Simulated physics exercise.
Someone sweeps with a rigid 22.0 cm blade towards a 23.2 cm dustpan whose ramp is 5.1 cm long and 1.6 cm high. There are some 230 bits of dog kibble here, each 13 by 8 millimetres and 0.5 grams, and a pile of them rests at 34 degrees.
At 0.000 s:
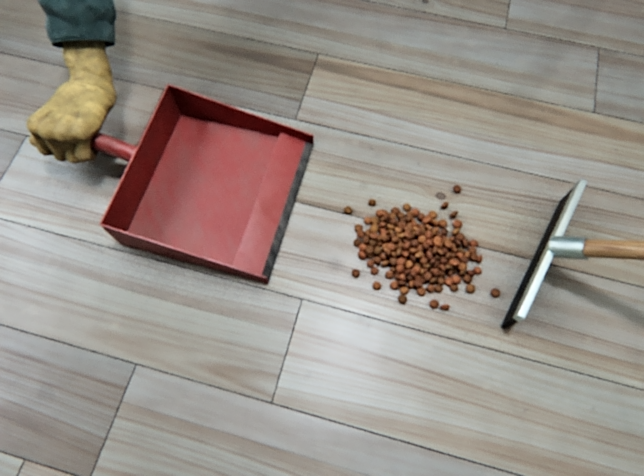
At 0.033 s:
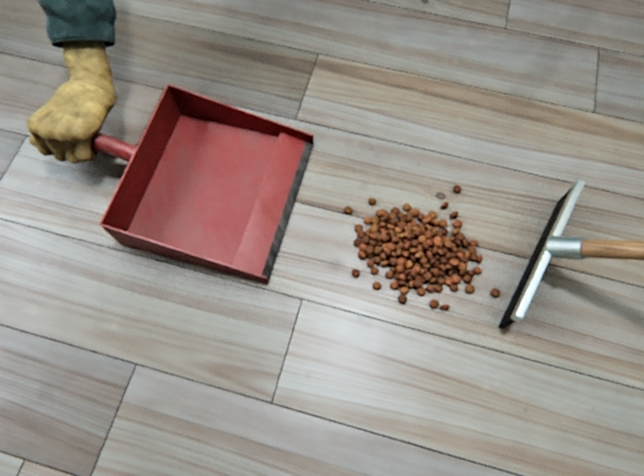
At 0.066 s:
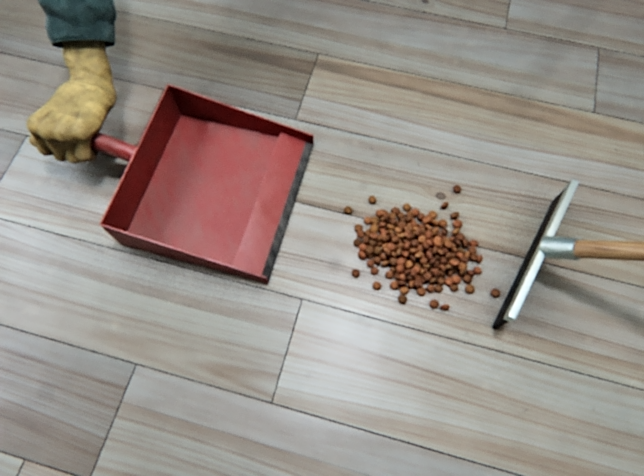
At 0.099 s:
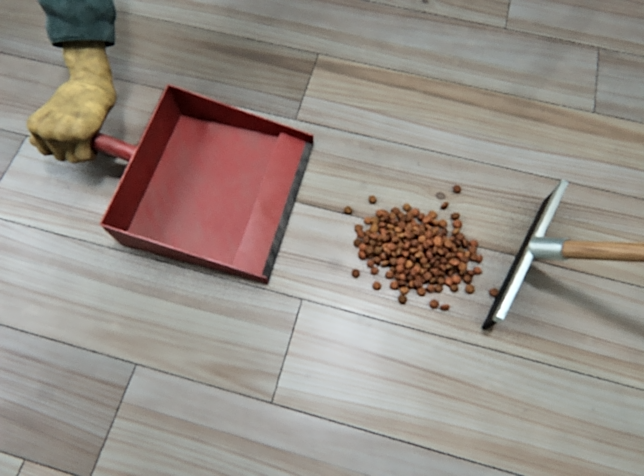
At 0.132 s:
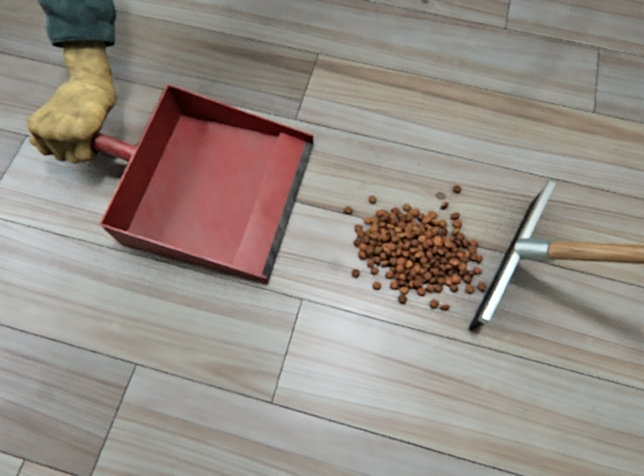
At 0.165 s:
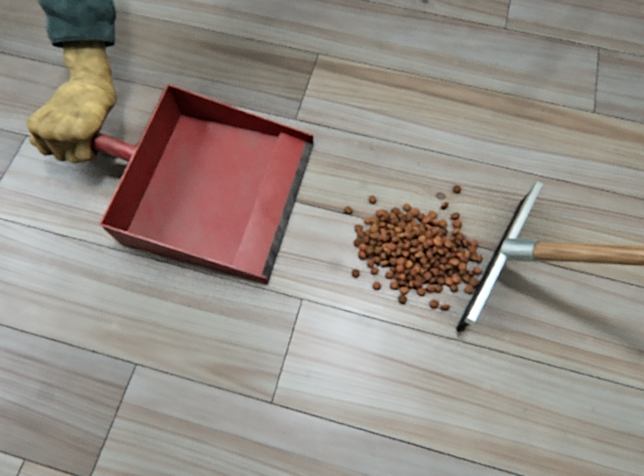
In the video, a gloved hand holds a red dustpan still on a wood-look floor while a wooden-handled squeegee-like blade slides left to the near edge of a pile of small brown pieces, which stays almost entirely unmoved.
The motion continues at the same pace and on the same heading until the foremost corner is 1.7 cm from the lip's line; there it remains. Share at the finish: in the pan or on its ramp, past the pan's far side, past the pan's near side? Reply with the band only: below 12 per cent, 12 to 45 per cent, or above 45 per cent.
In the pan or on its ramp: Below 12 per cent; past the pan's far side: Below 12 per cent; past the pan's near side: Below 12 per cent.
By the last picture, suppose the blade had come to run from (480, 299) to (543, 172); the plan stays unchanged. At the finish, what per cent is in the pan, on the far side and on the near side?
Pan 25; far 5; near 0.
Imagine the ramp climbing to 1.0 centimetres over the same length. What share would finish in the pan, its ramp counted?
5 per cent.
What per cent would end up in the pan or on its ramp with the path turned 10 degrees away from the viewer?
That would give about 15 percent.
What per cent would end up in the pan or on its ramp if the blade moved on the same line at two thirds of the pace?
In that case close to 5 per cent.
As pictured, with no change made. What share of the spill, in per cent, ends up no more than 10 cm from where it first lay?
Around 20 per cent, give or take.
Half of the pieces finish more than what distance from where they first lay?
14 cm or so.
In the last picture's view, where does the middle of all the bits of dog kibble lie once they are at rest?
I'd say roughly (312, 225).
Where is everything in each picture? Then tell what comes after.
The first frame shows blade from (519, 316) to (579, 186), moved 0.0 cm, 0 of the pieces shifted so far; middle of the pieces at (417, 244); pan at (209, 189).
The second frame shows blade from (516, 317) to (577, 186), moved 0.3 cm, 0 of the pieces shifted so far; middle of the pieces at (417, 244).
The third frame shows blade from (510, 317) to (571, 187), moved 1.1 cm, 1 of the pieces shifted so far; middle of the pieces at (417, 244).
The fourth frame shows blade from (498, 318) to (560, 187), moved 2.6 cm, 1 of the pieces shifted so far; middle of the pieces at (417, 244).
The fifth frame shows blade from (484, 319) to (548, 188), moved 4.3 cm, 2 of the pieces shifted so far; middle of the pieces at (417, 244).
The sixth frame shows blade from (470, 319) to (535, 189), moved 6.0 cm, 2 of the pieces shifted so far; middle of the pieces at (417, 244); pan at (209, 189). Its pace works out near 0.53 m/s, heading 19 degrees towards the viewer's side.
After 0.41 s, middle of the blade 17 cm from the lip; 0 % over the lip, far side 0 %, near side 0 %.
After 0.57 s, middle of the blade 9 cm from the lip; 0 % over the lip, far side 0 %, near side 5 %.
After 0.86 s, middle of the blade 5 cm from the lip; 5 % over the lip, far side 0 %, near side 5 %.
At rest (1.2 s), pan 5 %, far side 0 %, near side 10 %, in front of the lip or behind the blade 90 %.
